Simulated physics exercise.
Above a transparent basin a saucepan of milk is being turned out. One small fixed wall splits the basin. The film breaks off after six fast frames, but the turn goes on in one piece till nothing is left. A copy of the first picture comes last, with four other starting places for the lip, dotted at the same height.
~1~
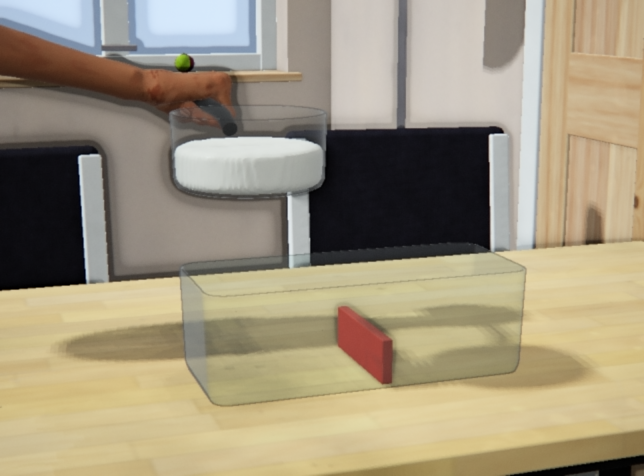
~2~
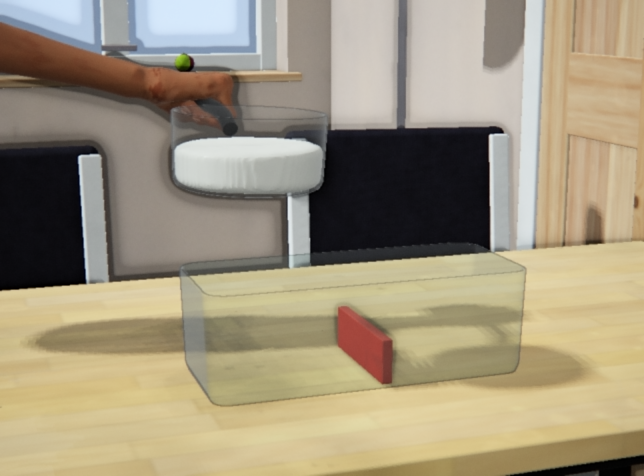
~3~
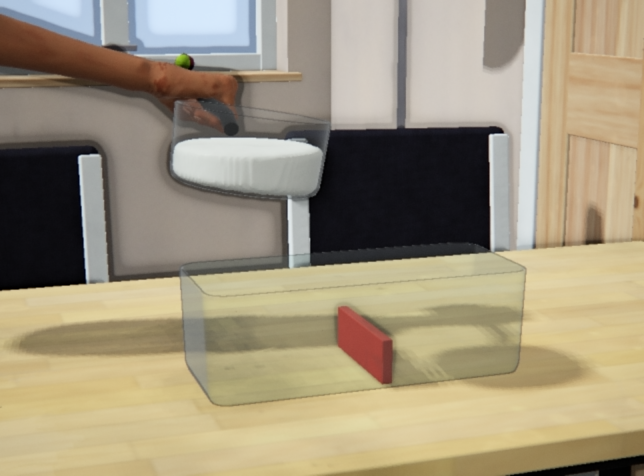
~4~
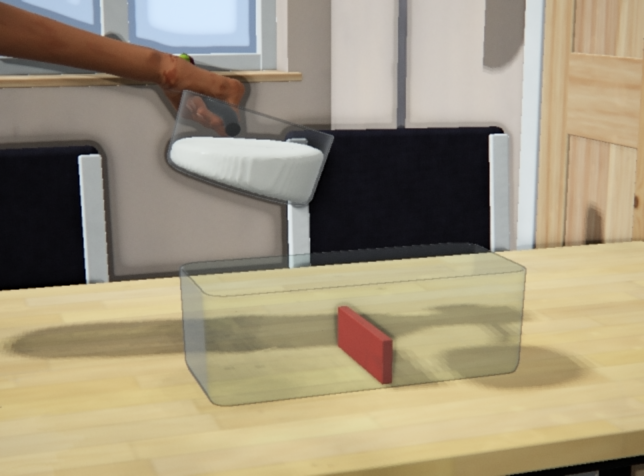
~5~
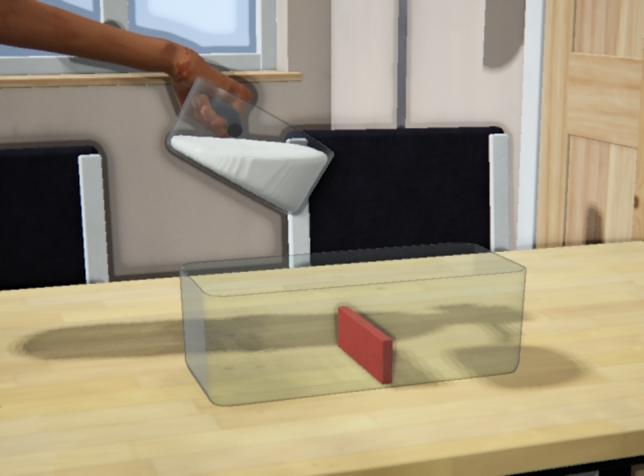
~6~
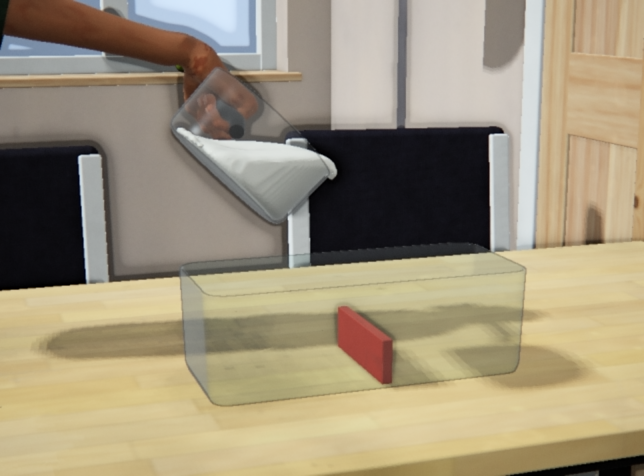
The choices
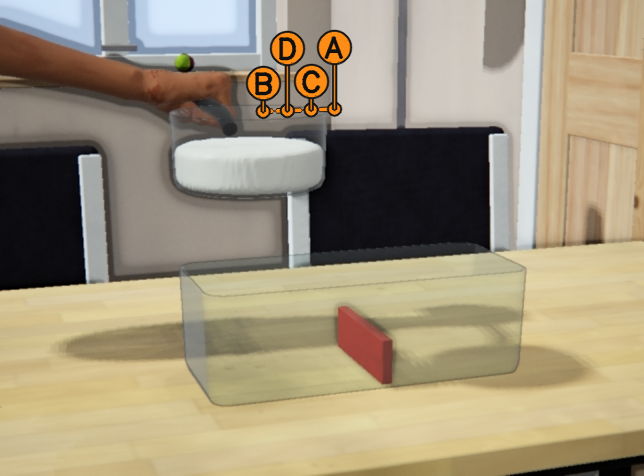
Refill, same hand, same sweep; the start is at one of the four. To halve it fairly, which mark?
I would pick dot A.
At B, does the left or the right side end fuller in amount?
More ends on the left.
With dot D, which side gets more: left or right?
The left side.
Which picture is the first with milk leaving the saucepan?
In picture 6.
On the marked copy, A at (334, 109); B at (263, 111); C at (311, 109); D at (287, 110).
If A is chosen, about 50 % ends left of the wall and 49 % right of it.
If B is chosen, about 88 % ends left of the wall and 9 % right of it; 3 % is lost outside.
If C is chosen, about 79 % ends left of the wall and 18 % right of it.
If D is chosen, about 92 % ends left of the wall and 6 % right of it.
